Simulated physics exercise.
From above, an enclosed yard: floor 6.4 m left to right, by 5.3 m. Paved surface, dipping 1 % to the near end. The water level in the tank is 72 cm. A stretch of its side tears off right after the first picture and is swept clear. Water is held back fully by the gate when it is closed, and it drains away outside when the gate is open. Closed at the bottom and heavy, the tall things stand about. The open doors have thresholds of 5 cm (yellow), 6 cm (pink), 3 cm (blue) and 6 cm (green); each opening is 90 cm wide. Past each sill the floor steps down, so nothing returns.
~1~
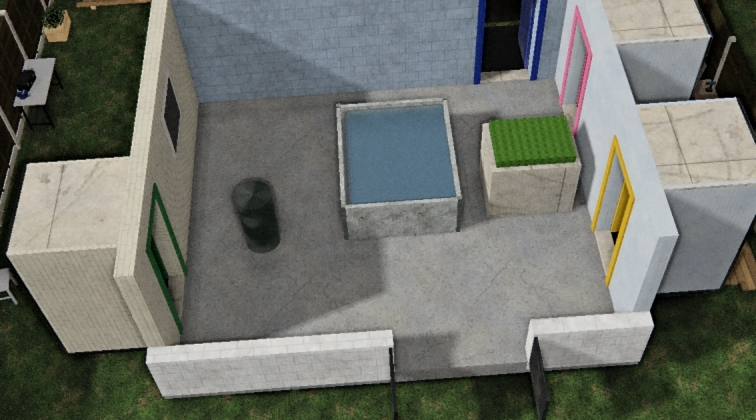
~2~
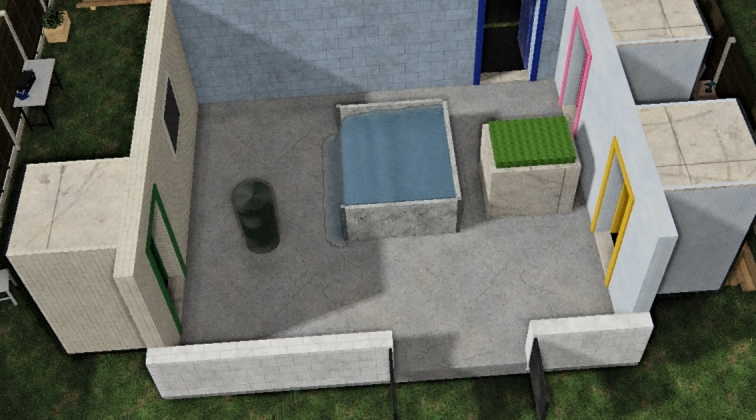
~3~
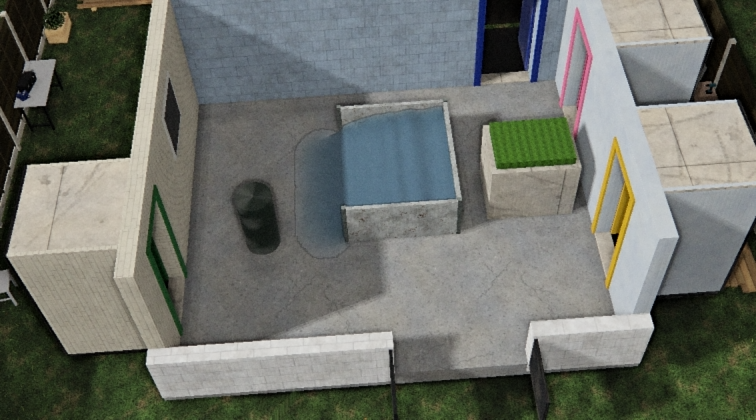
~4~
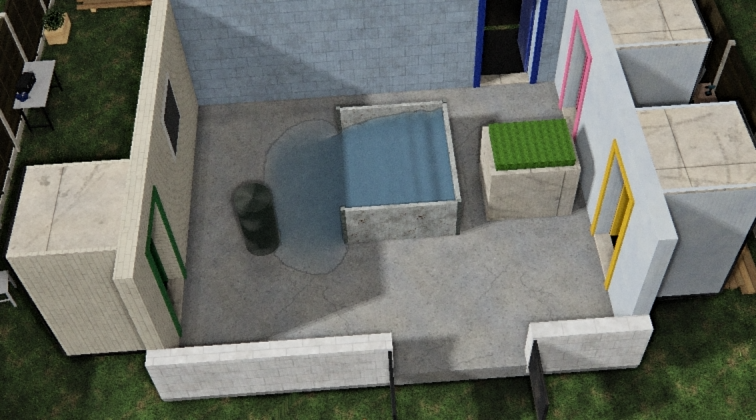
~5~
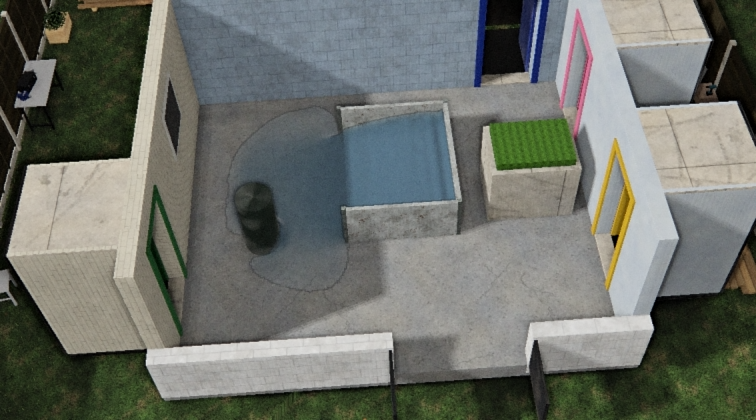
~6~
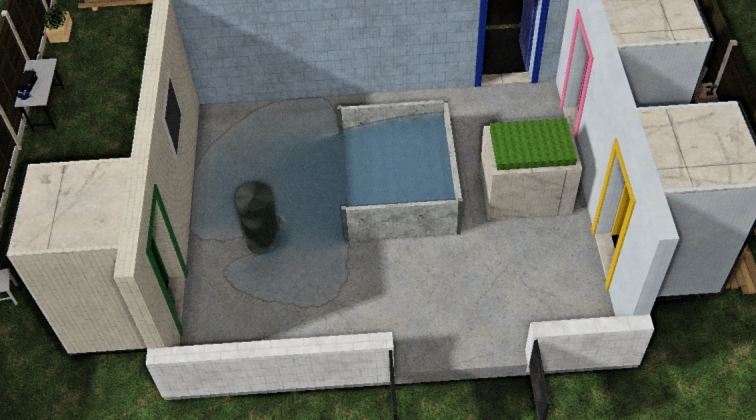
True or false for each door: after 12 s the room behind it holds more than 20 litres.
Yellow door: True; pink door: True; blue door: True; green door: True.
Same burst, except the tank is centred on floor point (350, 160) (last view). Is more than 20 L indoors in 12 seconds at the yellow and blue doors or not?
Lab note: Yellow door limit exceeded; blue door limit not exceeded.
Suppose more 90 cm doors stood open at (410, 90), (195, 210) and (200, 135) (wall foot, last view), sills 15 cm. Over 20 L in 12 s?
Well, the first is on the low side, the second is on the high side, and the third is on the high side.
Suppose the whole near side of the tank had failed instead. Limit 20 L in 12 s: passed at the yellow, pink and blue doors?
Door by door - yellow: Within bounds, pink: Within bounds, blue: Within bounds.
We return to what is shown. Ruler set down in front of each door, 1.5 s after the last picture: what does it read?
Depths in centimetres - yellow: 0, pink: 0, blue: 0, green: 9.
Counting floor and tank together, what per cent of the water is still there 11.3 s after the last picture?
Around 74 percent of the water.
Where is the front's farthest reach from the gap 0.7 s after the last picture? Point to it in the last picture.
Somewhere about (180, 351).
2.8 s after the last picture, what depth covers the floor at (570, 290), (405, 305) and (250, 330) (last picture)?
Approximately 0, 2 and 20 centimetres, going through them in turn.
Then, 0.7 s after the last picture water covers 35 % of the floor and is deepest (48 cm) near (204, 195); yellow door not reached, pink door not reached, blue door not reached, green door 8 cm at the sill, 1 L in.
Then, 1.5 s after the last picture water covers 40 % of the floor and is deepest (48 cm) near (200, 109); yellow door not reached, pink door not reached, blue door not reached, green door 9 cm at the sill, 3 L in.
Then, 2.8 s after the last picture water covers 55 % of the floor and is deepest (24 cm) near (229, 370); yellow door not reached, pink door not reached, blue door not reached, green door 13 cm at the sill, 14 L in.
Then, 6.3 s after the last picture water covers 95 % of the floor and is deepest (17 cm) near (580, 196); yellow door 15 cm at the sill, 26 L in, pink door 11 cm at the sill, 75 L in, blue door 7 cm at the sill, 16 L in, green door 11 cm at the sill, 94 L in.
Then, 11.3 s after the last picture water covers 100 % of the floor and is deepest (10 cm) near (616, 343); yellow door 7 cm at the sill, 105 L in, pink door 6 cm at the sill, 94 L in, blue door 6 cm at the sill, 39 L in, green door 7 cm at the sill, 115 L in.
